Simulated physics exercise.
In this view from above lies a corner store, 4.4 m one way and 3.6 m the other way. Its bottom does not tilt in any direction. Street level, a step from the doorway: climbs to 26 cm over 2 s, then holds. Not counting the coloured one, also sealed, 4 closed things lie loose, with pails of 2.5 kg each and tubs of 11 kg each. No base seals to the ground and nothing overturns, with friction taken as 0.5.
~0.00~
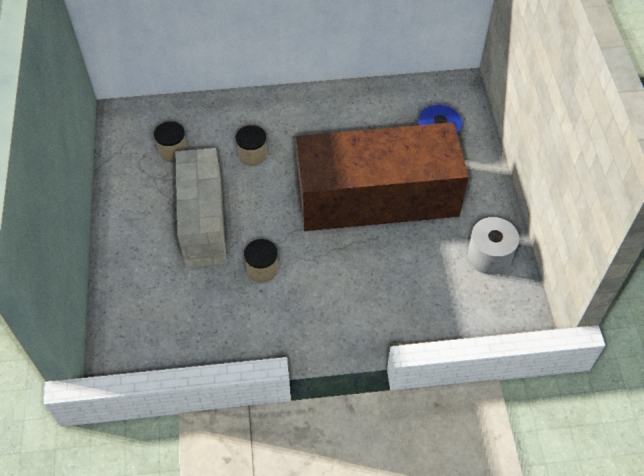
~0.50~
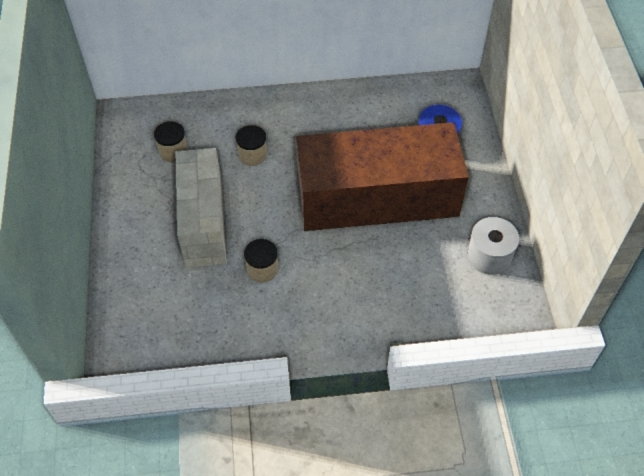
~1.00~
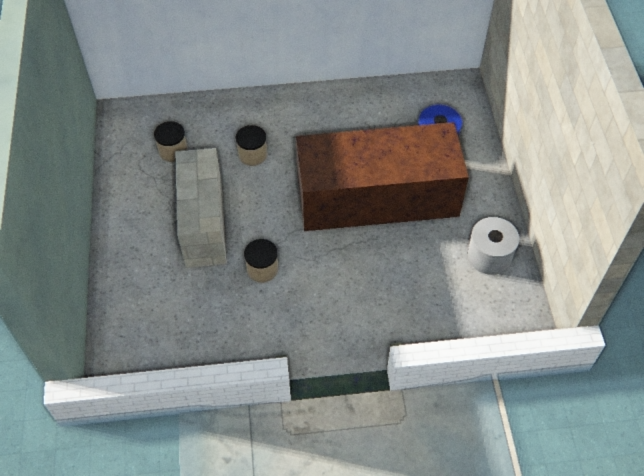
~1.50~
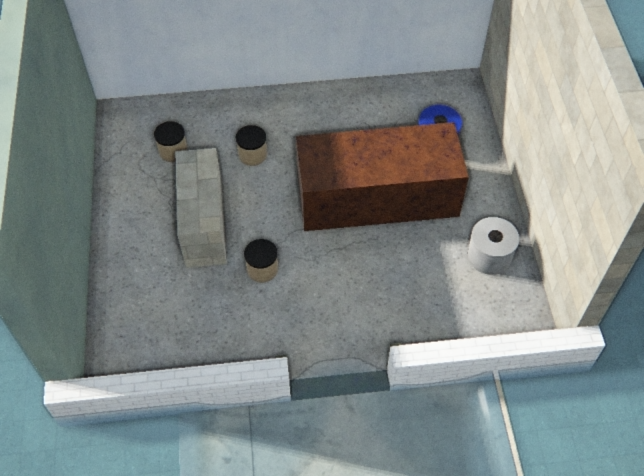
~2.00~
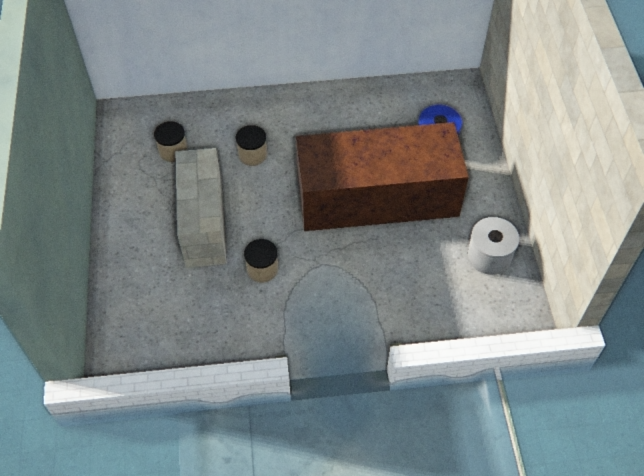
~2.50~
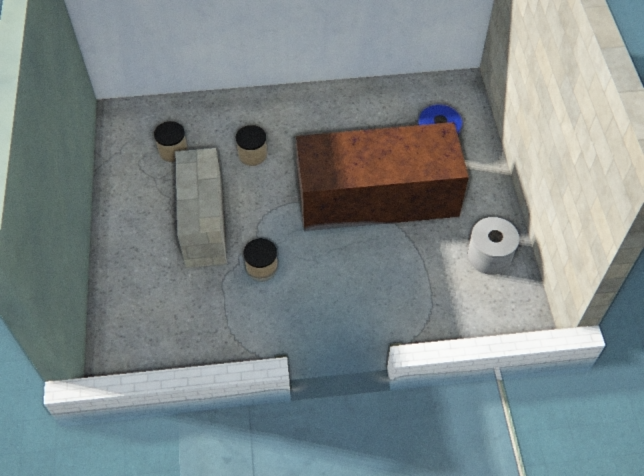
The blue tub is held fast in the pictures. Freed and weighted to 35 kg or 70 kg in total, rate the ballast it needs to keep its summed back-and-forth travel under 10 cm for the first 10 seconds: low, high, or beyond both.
Low.
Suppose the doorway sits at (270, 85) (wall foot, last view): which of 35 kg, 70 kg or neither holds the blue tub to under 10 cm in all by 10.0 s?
Then the smaller load will do.
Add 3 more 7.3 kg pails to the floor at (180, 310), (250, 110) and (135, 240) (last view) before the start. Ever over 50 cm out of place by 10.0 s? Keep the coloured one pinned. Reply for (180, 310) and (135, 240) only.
Order as asked: Stays within / stays within.
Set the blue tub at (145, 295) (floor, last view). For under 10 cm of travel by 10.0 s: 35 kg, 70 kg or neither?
Short answer: Any load.
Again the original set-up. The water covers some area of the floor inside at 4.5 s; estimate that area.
Roughly 10.0 m2.
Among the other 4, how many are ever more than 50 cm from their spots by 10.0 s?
I count 3 of them.
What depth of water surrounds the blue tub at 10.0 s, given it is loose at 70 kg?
Close to 13 cm deep.
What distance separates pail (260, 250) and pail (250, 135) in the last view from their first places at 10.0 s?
One is off by 150 cm, the other by 100 cm, in the order asked.
After 3.5 s the blue tub would be 0 cm from its start with 35 kg and 0 cm from its start with 70 kg; 0 cm of water round it then.
After 4.5 s the blue tub would be 0 cm from its start with 35 kg and 0 cm from its start with 70 kg; 1 cm of water round it then.
After 7.0 s the blue tub would be 0 cm from its start with 35 kg and 0 cm from its start with 70 kg; 7 cm of water round it then.
After 10.0 s the blue tub would be 0 cm from its start with 35 kg and 0 cm from its start with 70 kg; 13 cm of water round it then.
